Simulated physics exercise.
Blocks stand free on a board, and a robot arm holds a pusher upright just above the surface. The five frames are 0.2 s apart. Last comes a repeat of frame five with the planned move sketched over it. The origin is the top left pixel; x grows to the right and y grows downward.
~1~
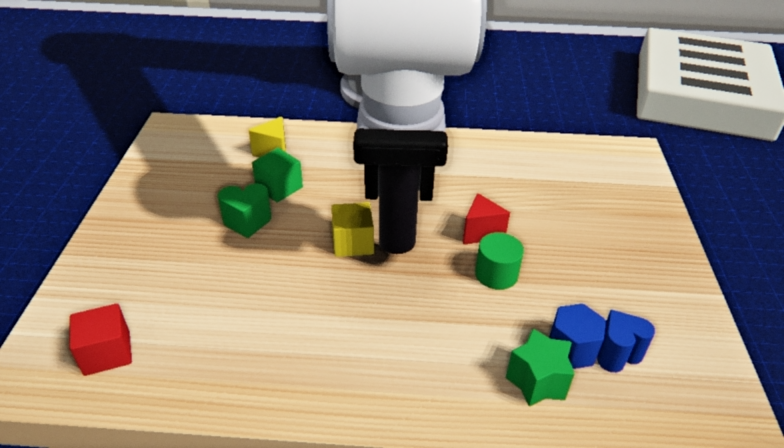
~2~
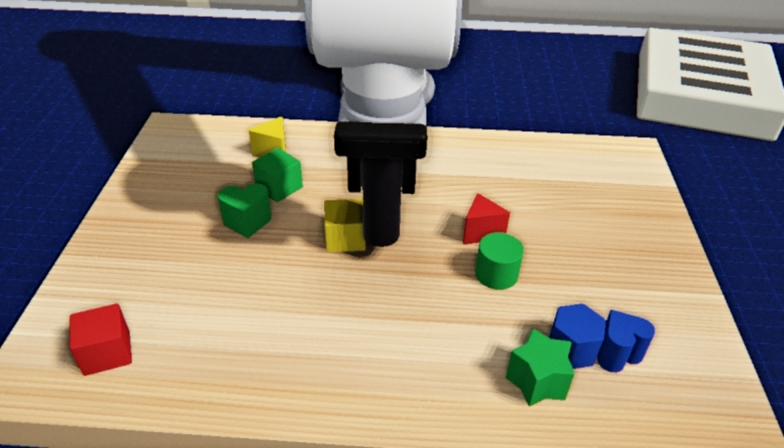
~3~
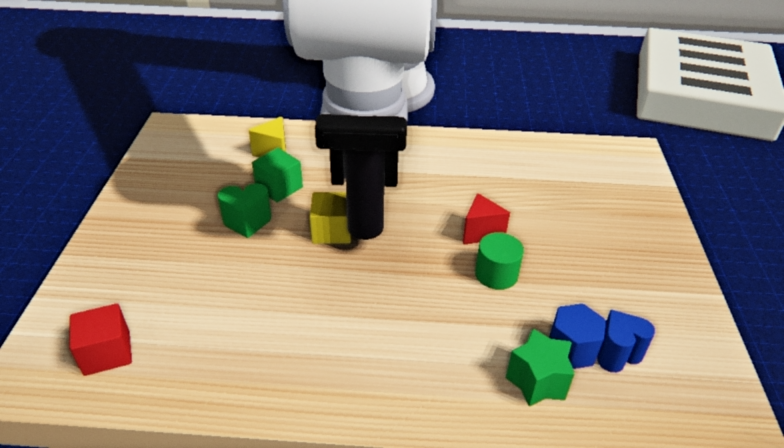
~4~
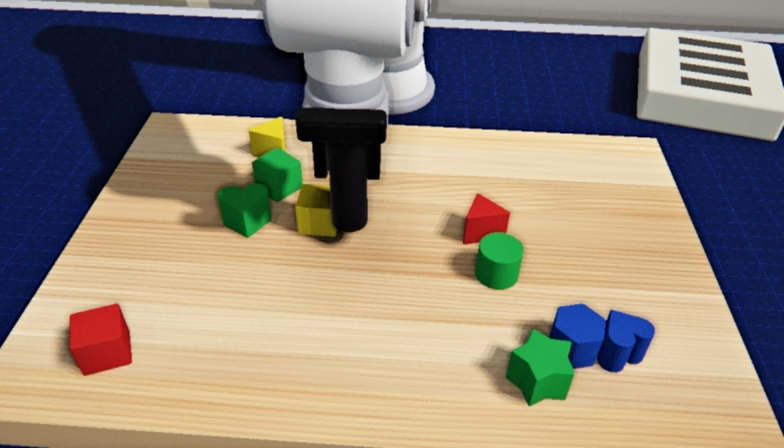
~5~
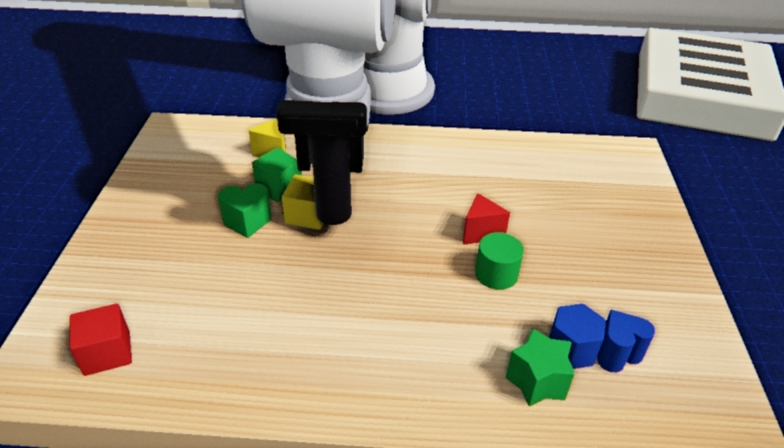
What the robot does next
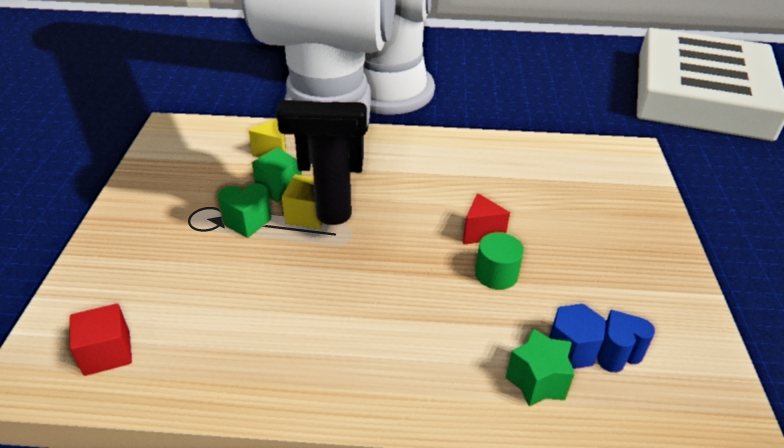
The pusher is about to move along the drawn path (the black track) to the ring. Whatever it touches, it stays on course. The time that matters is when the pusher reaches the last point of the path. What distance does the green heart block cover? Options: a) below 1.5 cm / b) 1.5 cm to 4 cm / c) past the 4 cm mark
I'll go with c - past the 4 cm mark.
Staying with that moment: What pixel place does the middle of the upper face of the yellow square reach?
It comes to (264, 176).
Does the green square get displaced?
Final answer: Yes.
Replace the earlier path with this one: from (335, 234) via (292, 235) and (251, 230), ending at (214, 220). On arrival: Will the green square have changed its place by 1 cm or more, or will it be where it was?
It will end up elsewhere.
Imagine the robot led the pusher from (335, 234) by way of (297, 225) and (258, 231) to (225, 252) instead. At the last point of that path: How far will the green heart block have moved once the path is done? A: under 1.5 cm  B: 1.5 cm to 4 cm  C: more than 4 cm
B - 1.5 cm to 4 cm.
Path on the board, from (335, 234) to (207, 219).
On the path given first. One third of the way, pusher at (289, 209); green square at (272, 159), turned 15° clockwise; yellow square at (283, 179), turned 50° clockwise.
Two thirds of the way, pusher at (245, 204); green heart block at (211, 190), turned 20° anticlockwise; green square at (269, 153), turned 50° clockwise; yellow square at (264, 176), turned 85° clockwise.
At the end, pusher at (202, 199); green heart block at (170, 184); green square at (269, 153), turned 50° clockwise; yellow square at (264, 176), turned 85° clockwise.
